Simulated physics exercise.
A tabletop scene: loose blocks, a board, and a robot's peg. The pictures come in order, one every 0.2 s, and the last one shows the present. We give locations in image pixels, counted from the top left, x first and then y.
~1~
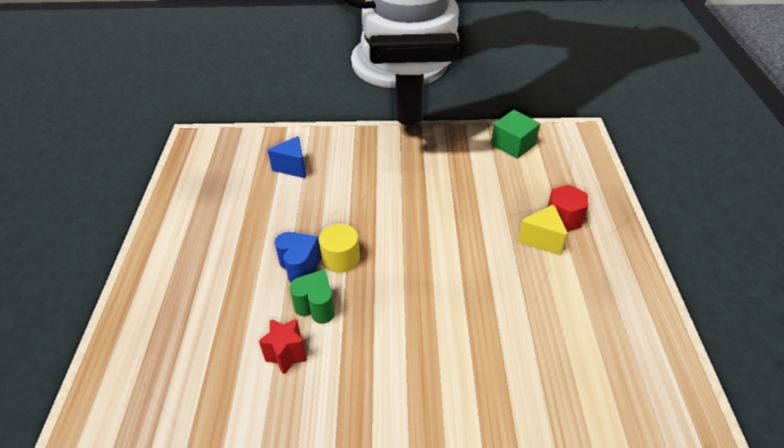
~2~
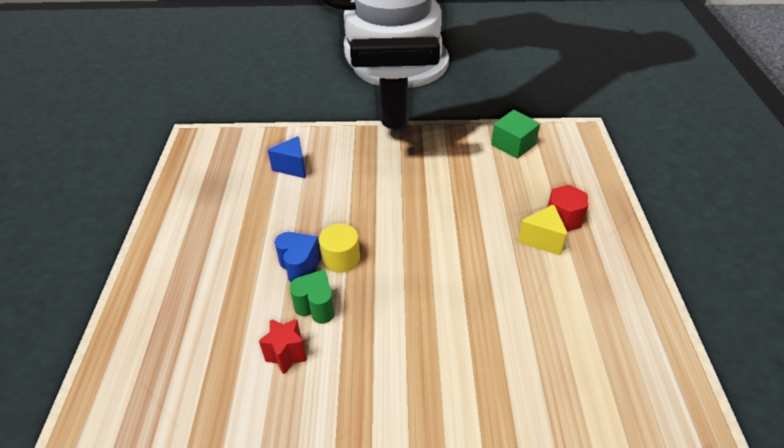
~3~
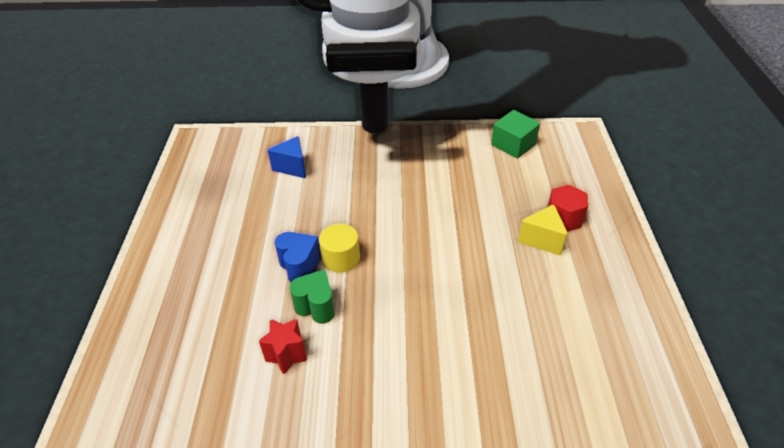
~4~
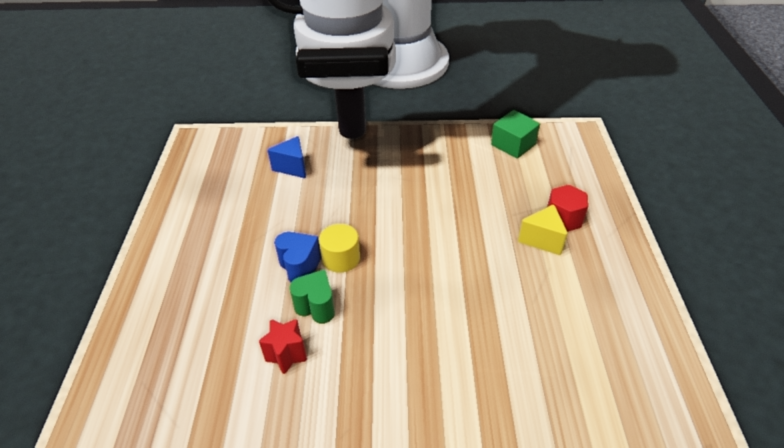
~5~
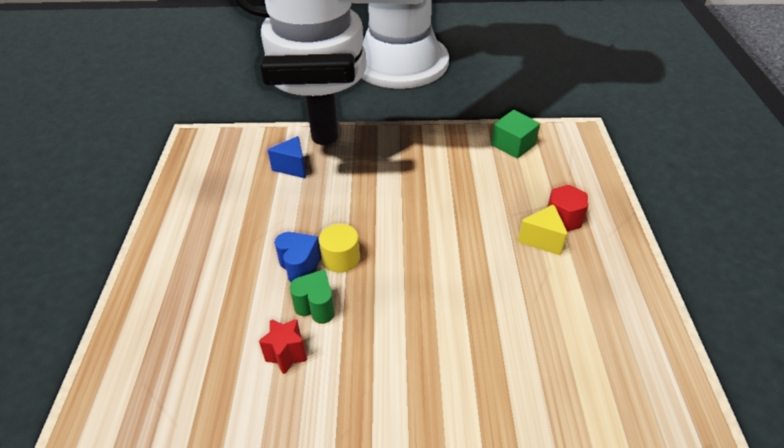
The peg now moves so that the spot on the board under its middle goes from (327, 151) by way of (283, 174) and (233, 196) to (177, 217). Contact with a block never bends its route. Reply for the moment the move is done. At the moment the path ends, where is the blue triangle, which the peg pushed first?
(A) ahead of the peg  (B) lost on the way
That would be A.
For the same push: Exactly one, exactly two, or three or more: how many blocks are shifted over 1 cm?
One block moves more than 1 cm.
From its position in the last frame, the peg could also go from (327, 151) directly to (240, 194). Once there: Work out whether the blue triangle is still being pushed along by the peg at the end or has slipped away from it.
Carried ahead at the end.
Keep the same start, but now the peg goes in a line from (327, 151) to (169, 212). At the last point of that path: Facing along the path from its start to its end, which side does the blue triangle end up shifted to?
It is pushed towards the left-hand side.
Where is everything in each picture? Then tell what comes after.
In the first frame, peg's lower end at (409, 119); blue triangle at (289, 147).
In the second frame, peg at (394, 122); blocks still.
In the third frame, peg at (375, 127); blocks still.
In the fourth frame, peg at (353, 132); blocks still.
In the fifth frame, peg at (325, 138); blue triangle at (289, 147).
On the path given first. One third of the way, peg at (280, 161); blue triangle at (255, 165), turned 25° anticlockwise.
Two thirds of the way, peg at (229, 183); blue triangle at (203, 189), turned 40° anticlockwise.
At the end, peg at (172, 204); blue triangle at (147, 214), turned 60° anticlockwise.
